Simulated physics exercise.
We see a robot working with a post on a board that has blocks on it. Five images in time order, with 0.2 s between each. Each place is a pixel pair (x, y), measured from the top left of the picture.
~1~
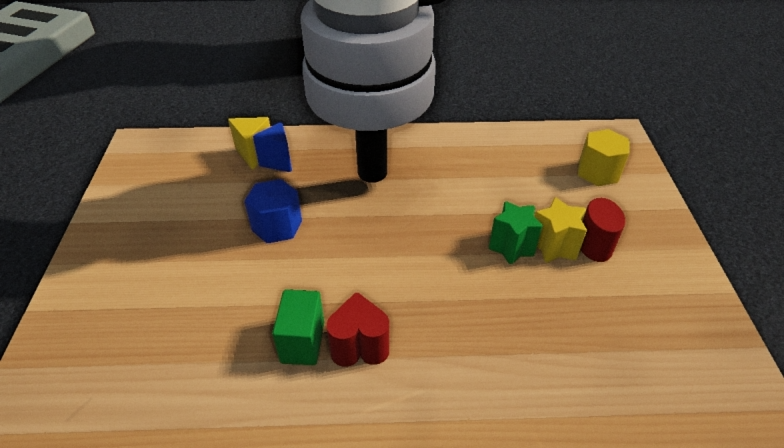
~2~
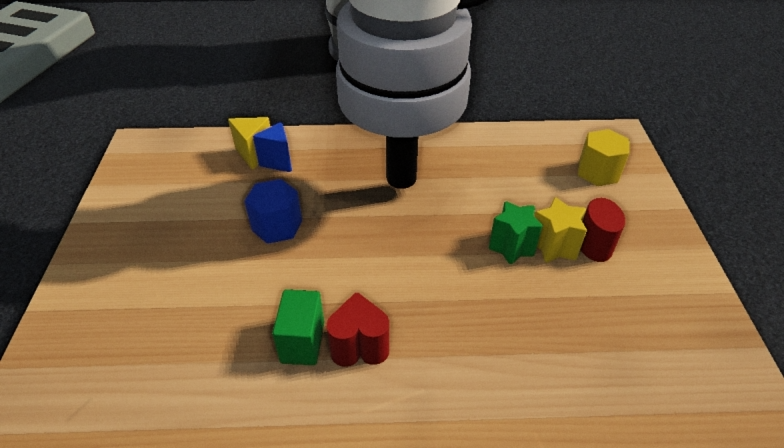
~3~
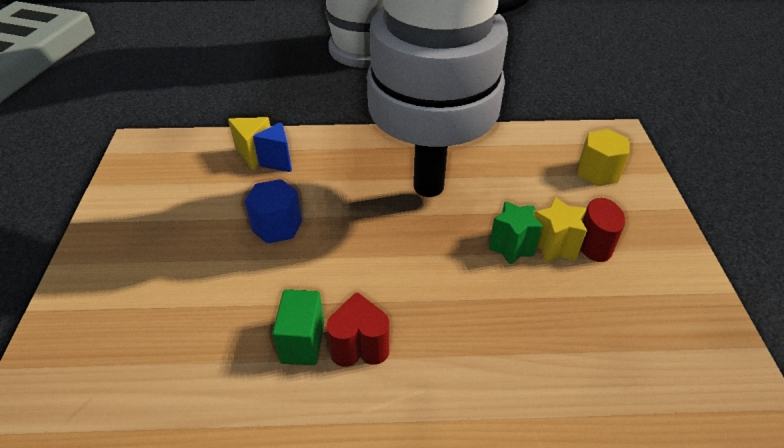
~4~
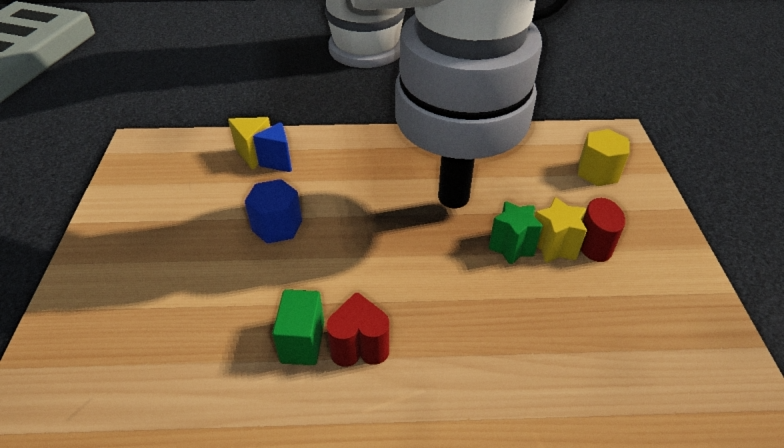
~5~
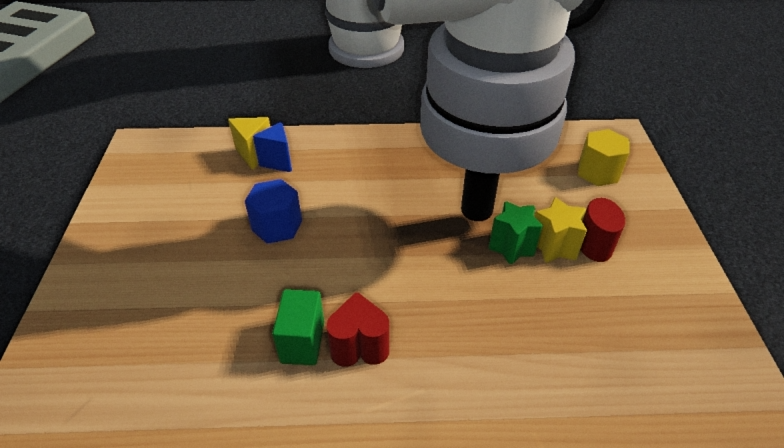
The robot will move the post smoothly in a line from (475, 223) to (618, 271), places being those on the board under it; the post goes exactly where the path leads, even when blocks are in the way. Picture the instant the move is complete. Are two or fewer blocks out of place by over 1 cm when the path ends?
Going by the path, no.
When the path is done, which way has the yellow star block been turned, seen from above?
Rotation: Counter-clockwise.
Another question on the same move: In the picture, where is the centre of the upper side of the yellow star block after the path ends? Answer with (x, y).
My estimate: (645, 269).
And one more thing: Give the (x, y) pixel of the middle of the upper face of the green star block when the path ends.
Near (543, 241).
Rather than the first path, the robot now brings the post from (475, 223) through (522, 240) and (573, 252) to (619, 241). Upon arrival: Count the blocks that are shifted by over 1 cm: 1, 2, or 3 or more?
That's three or more.
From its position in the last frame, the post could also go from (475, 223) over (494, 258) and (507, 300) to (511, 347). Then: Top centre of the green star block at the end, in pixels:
Most likely (539, 232).
The first path, step by step. One third of the way, post (524, 227); green star block (536, 233), turned 55° clockwise; yellow star block (580, 230), turned 55° anticlockwise; red elliptical block (611, 213).
Two thirds of the way, post (572, 244); green star block (543, 241), turned 90° clockwise; yellow star block (607, 246), turned 65° anticlockwise; red elliptical block (611, 213).
At the end, post (623, 260); green star block (543, 241), turned 90° clockwise; yellow star block (645, 269), turned 35° anticlockwise; red elliptical block (626, 213), turned 50° anticlockwise.
